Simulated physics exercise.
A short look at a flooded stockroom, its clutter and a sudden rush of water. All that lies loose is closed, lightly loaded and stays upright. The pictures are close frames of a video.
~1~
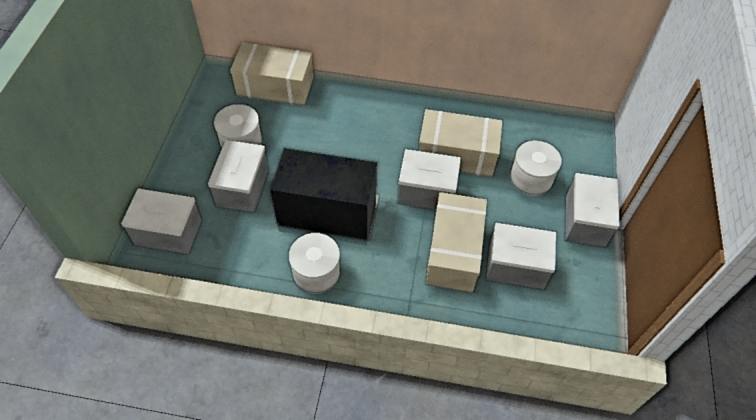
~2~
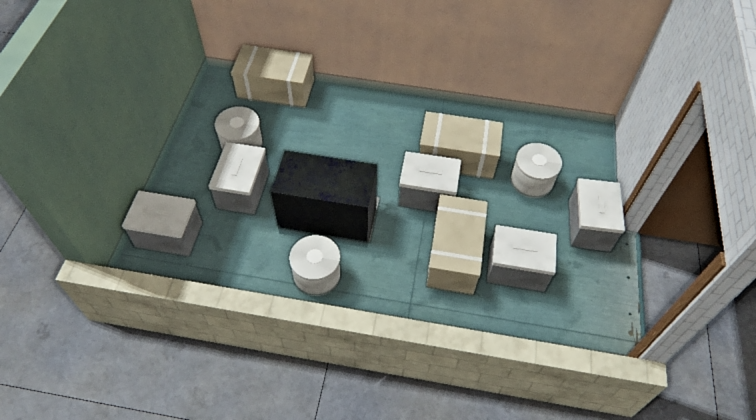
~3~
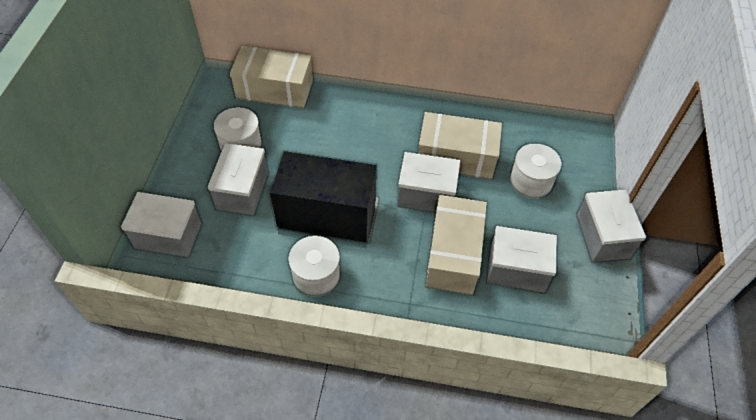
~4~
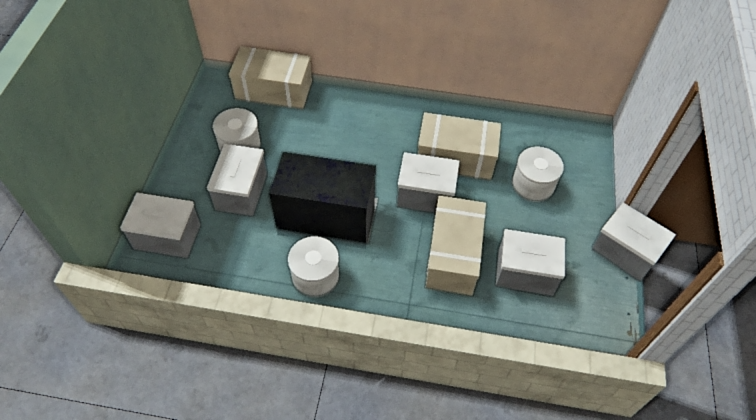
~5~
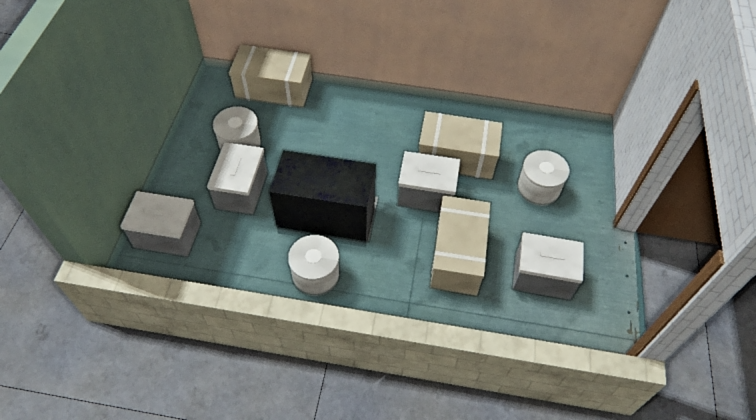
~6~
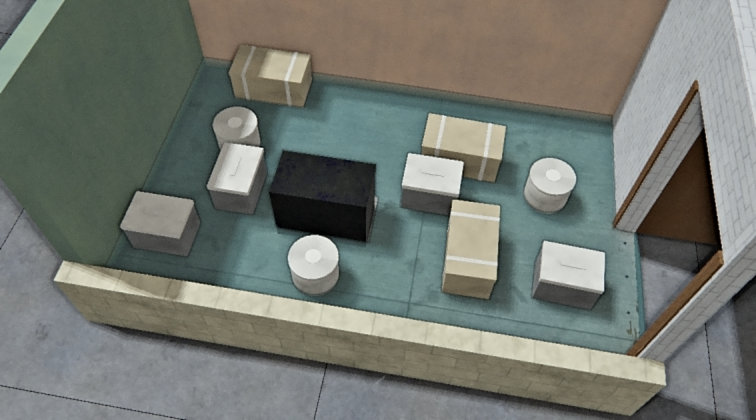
At the start, pale boxes, tan cartons and round tubs sit around a black chest on a flooded floor, beside a brown door in the right wall. The doorway opens, and the nearest pale box turns and slips out through it. Then the boxes and tub on the right drift rightward, while those on the left barely move.
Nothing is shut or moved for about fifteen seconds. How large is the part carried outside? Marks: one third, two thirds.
It is from one to two thirds.
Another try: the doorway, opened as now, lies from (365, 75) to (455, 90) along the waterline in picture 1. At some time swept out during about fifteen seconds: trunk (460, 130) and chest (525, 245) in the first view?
As listed: Gone, still in.
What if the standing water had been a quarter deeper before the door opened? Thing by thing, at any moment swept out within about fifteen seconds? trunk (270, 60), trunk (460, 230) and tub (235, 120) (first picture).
In that order: Inside, through, left behind.
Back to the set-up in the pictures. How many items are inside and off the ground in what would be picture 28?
It comes to 5.
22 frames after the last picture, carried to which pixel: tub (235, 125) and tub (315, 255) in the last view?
Around (299, 134) and (611, 320).
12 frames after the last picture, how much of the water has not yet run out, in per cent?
Roughly 72 per cent.
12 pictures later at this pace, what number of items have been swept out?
The number is 4.
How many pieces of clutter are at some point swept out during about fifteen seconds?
The number is 7.
A moment on, 1 of 11 are out; 10 afloat.
Next, 4 of 11 are out; 7 afloat.
Later, 6 of 11 are out; 5 afloat.
In the end, 7 of 11 are out; 4 afloat.
